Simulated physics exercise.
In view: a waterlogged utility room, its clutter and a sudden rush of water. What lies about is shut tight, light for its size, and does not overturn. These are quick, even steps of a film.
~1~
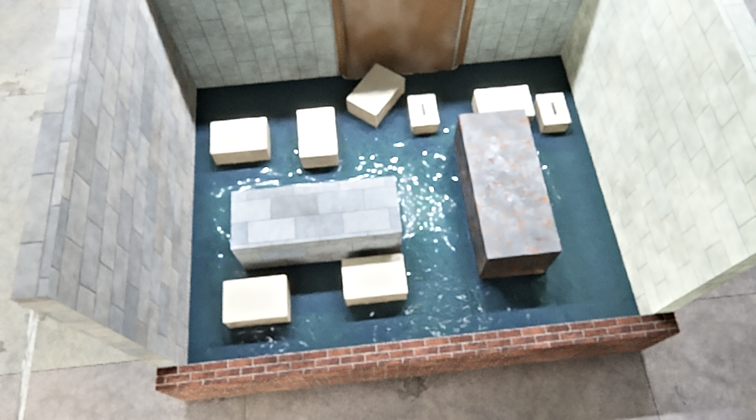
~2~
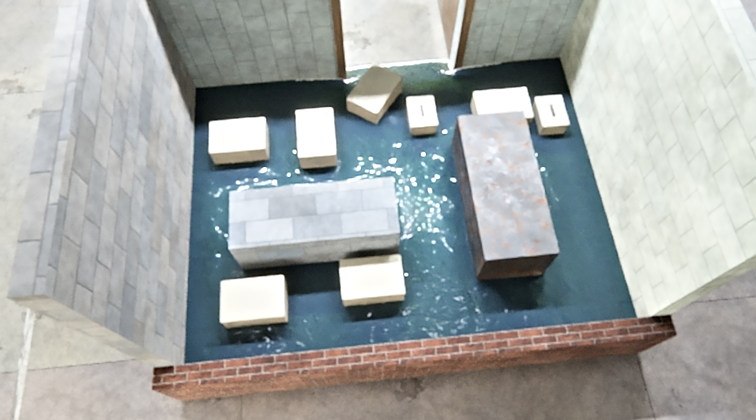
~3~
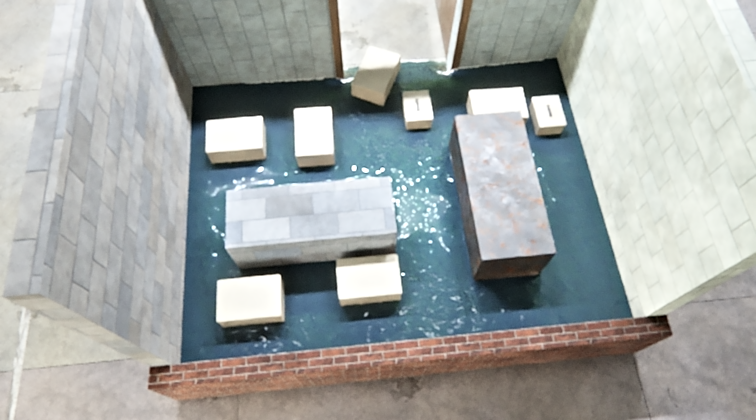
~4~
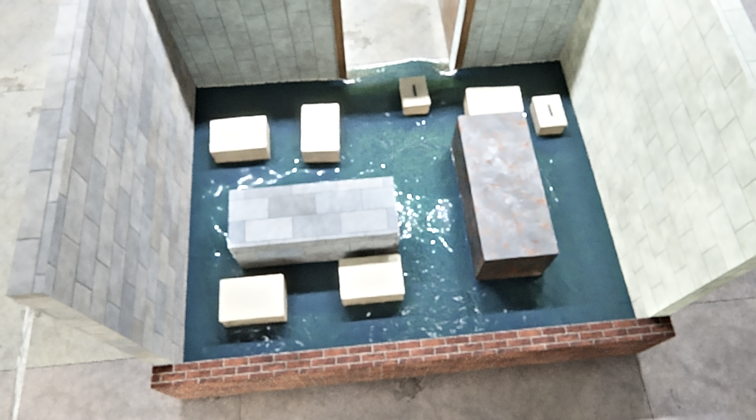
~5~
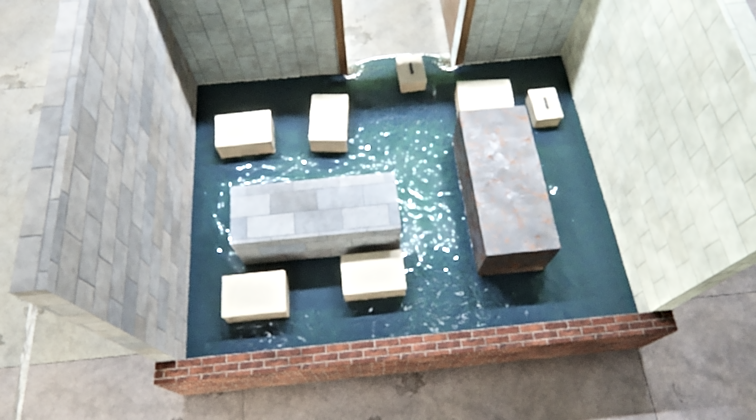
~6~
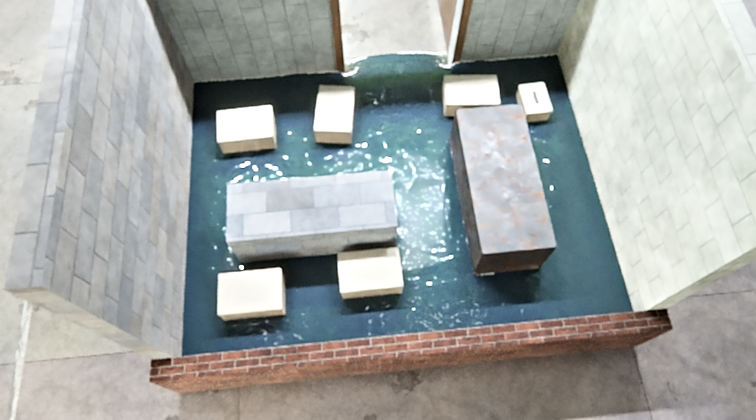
At the start, pale crates float around two large blocks in a flooded room with a closed brown door. The doorway opens, and the tilted crate beside it slips out through the gap, followed by a smaller one, while several others drift slightly toward the opening and the big blocks stay put.
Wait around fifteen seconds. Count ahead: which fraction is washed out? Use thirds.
That comes to at least two thirds.
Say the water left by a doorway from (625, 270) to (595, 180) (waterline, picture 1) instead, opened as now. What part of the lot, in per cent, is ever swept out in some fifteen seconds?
I make it 60 per cent.
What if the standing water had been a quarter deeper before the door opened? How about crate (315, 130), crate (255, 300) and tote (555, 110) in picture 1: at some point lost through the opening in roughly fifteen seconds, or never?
In that order: Out, no, out.
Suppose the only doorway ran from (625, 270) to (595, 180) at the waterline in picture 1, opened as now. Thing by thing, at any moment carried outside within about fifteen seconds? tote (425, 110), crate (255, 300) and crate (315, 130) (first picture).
In turn: Through, still in, no.
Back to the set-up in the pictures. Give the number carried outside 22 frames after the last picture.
It comes to 6.
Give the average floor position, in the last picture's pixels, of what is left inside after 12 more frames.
Close to (326, 210).
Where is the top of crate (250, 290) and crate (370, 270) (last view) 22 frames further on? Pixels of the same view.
Near (209, 233) and (422, 180).
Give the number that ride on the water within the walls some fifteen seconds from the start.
I count 2.
A moment on, 2 of 8 are out; 6 afloat.
Next, 5 of 8 are out; 3 afloat.
Later, 6 of 8 are out; 2 afloat.
In the end, 6 of 8 are out; 2 afloat.
